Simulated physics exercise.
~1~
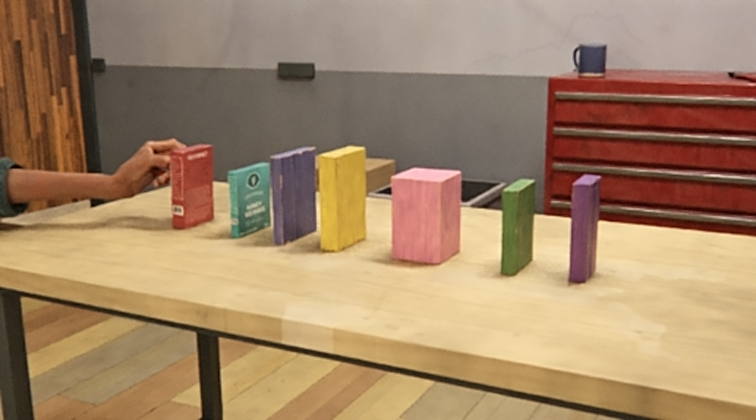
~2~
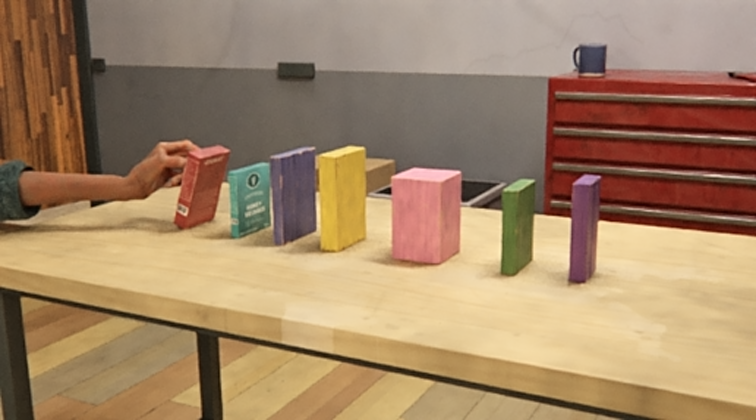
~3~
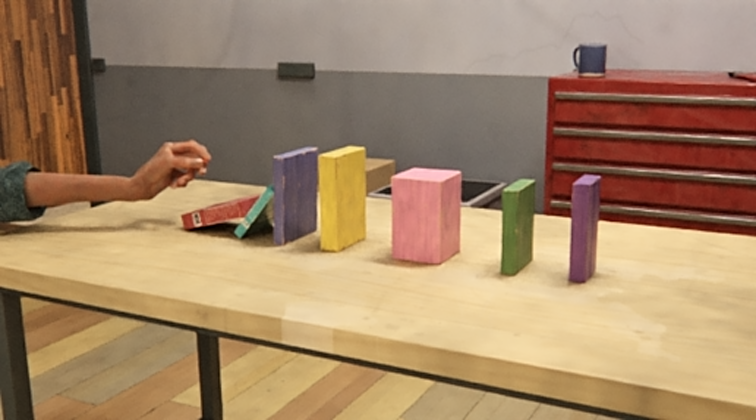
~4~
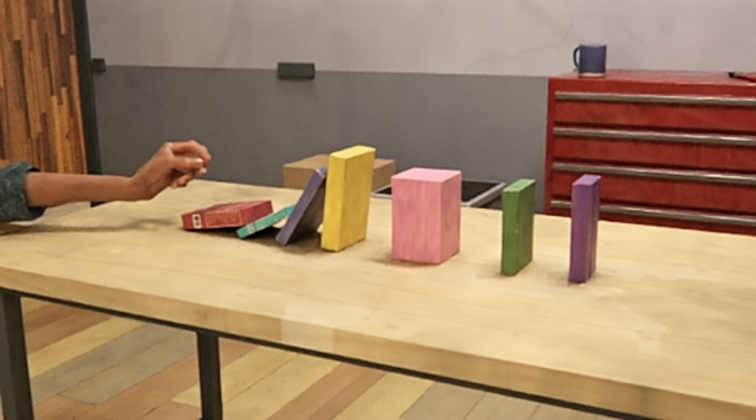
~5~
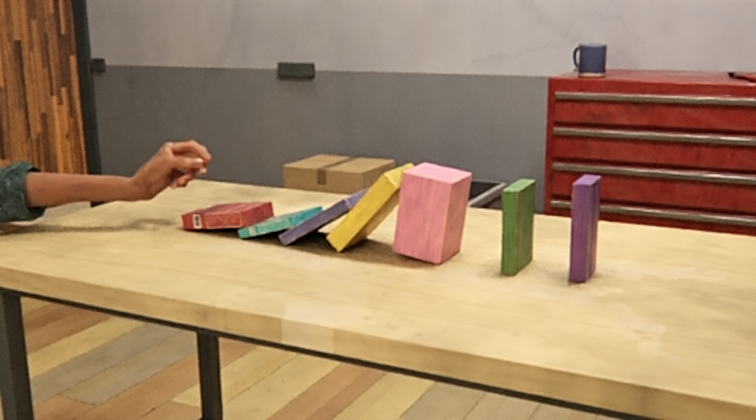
On a wooden workshop table, a hand tips a red packet rightward, toppling turquoise, blue and yellow pieces against a tilting pink block.
